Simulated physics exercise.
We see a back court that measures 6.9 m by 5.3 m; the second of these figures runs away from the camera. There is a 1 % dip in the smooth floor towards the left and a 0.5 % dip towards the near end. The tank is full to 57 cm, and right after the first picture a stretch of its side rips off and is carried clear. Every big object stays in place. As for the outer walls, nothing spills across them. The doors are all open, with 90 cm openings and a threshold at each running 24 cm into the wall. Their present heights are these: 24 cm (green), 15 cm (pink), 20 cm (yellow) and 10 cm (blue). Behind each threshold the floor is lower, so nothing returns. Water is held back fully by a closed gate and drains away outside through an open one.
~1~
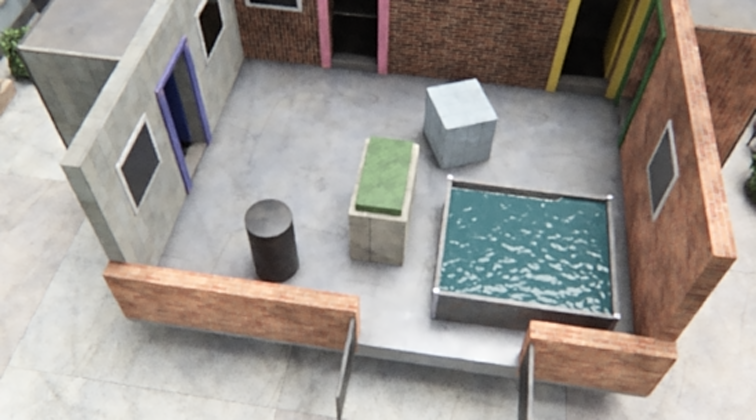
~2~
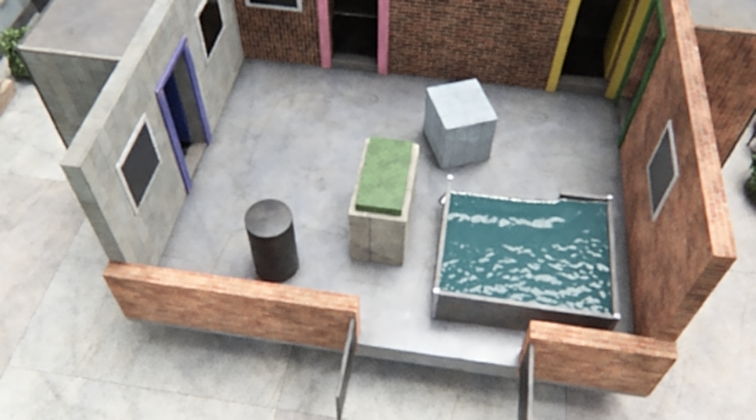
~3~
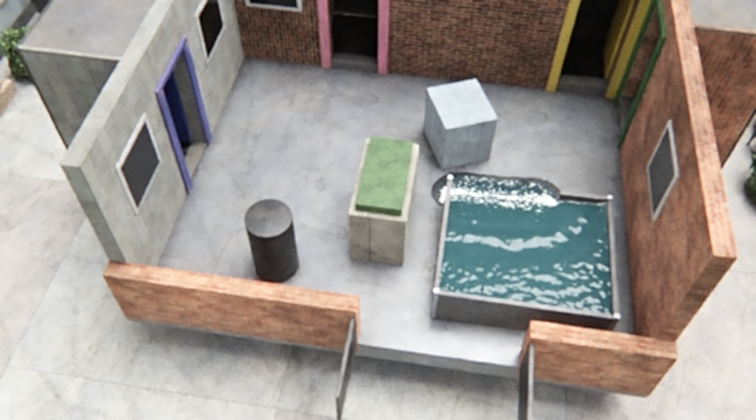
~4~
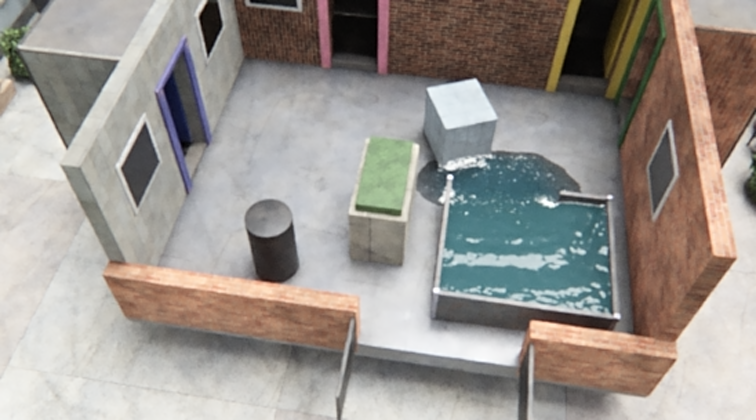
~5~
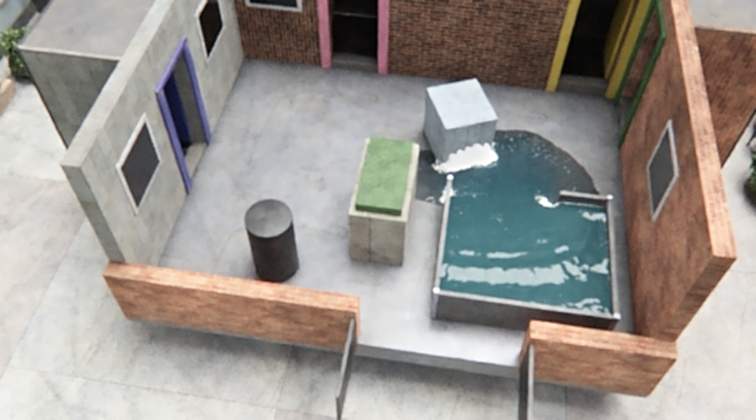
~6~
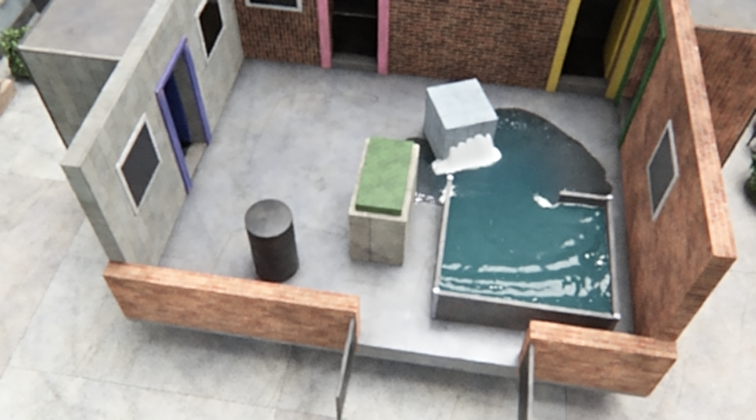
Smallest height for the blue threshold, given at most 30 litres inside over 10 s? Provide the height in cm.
About 9 cm.
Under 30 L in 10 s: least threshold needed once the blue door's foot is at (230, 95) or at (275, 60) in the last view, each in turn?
First place around 12.0 cm, second around 10.5 cm.
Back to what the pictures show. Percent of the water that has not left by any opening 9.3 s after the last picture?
Water still present: Approx. 94 %.
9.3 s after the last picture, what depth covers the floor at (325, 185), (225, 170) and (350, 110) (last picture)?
Respectively 2 cm, 10 cm and 6 cm.
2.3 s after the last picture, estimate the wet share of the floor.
I'd estimate about 65 percent.
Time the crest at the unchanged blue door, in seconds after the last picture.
Around 6.0 seconds.
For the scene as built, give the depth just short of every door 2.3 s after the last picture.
Depths in cm: Green 26, pink 3, yellow 27, blue 13.
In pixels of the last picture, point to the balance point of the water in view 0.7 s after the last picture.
It lies near (509, 228) in the last picture.
Then, 0.7 s after the last picture water covers 30 % of the floor, deepest (48 cm) near (465, 165); it has not reached the blue door.
Then, 2.3 s after the last picture water covers 65 % of the floor, deepest (28 cm) near (604, 98); 13 cm at the blue door, 0 litres in over its 10 cm threshold.
Then, 9.3 s after the last picture water covers 95 % of the floor, deepest (20 cm) near (145, 297); 10 cm at the blue door, 19 litres in over its 10 cm threshold.
At the blue door as built, the water peaked near 13 cm, 6.1 s after the last picture.
Run again over the same 10 s with other heights there, 67 litres in over 7 cm, 19 litres over 10 cm. The limit of 30 litres is kept from about 9 cm up.
